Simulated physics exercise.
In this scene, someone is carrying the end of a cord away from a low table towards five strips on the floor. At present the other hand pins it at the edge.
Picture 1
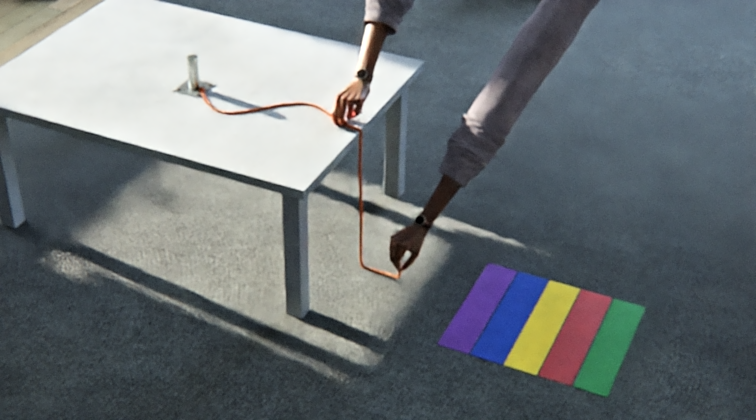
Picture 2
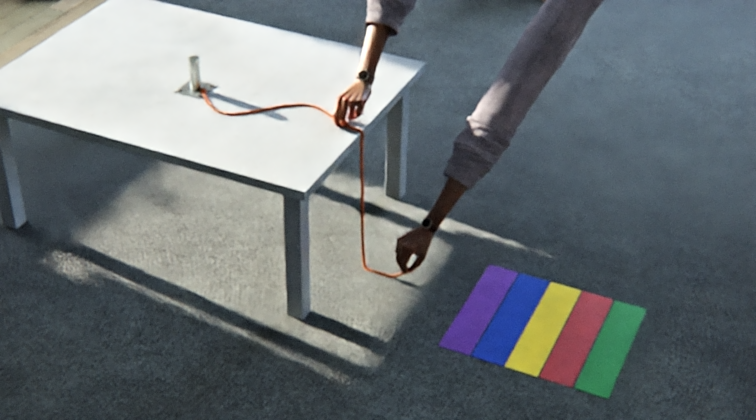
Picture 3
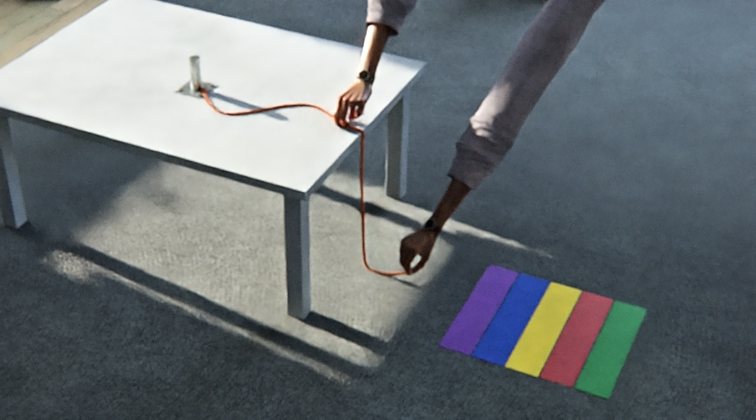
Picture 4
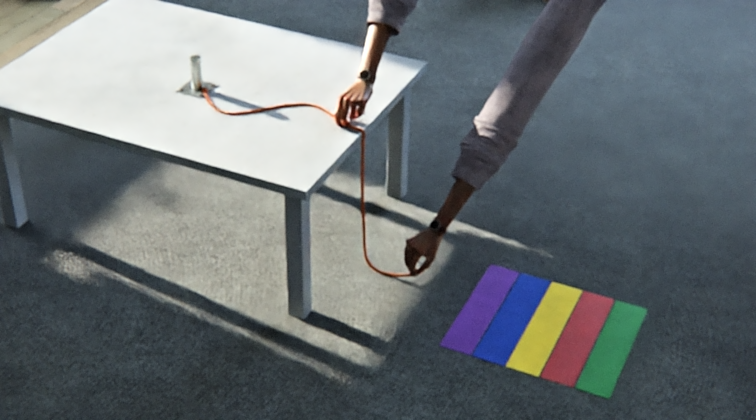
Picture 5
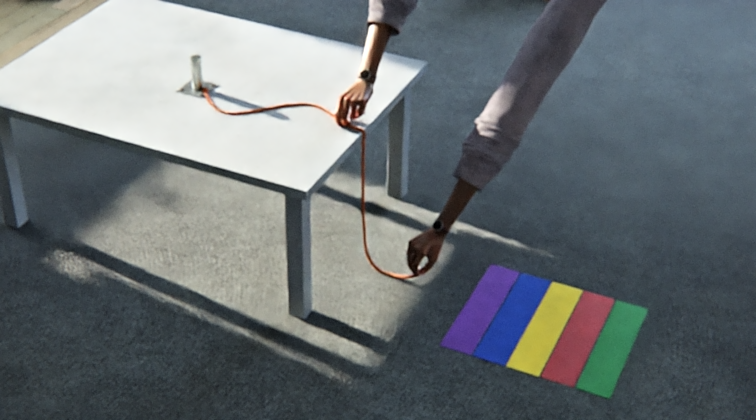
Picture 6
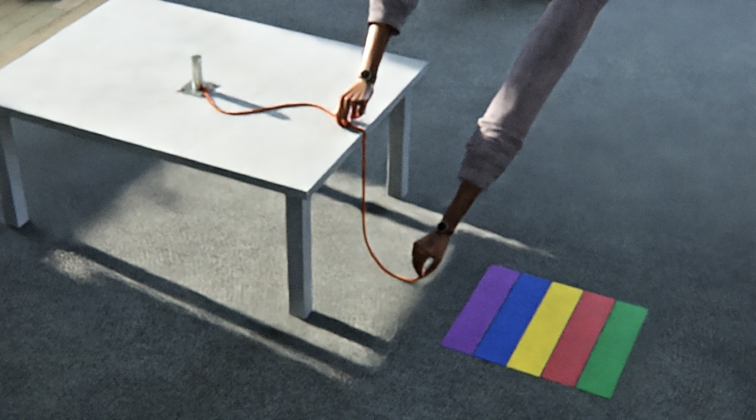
The clip opens on a white table with an orange cord running across it and over the edge, where one hand pins it, beside purple, blue, yellow, red and green strips on the floor. The other hand, holding the cord's end low down, moves slightly right, and the hanging cord shifts with it.
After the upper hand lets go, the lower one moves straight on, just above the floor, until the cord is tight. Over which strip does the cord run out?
Over the yellow strip.
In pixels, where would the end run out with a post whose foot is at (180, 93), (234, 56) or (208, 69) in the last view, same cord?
In pixels, the answers are (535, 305), (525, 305) and (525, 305).
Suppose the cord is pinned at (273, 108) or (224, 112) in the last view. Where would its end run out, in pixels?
I'd put it around (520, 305) the first time and around (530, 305) the second.
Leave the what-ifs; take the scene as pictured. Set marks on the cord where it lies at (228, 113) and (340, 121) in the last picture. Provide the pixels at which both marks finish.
I'd put the first at about (254, 102) and the other at about (369, 138).
Early on, end near (484, 293); over purple.
Midway, end near (525, 305); over blue.
At the end of the slack, end near (549, 312); over yellow. The yellow one.
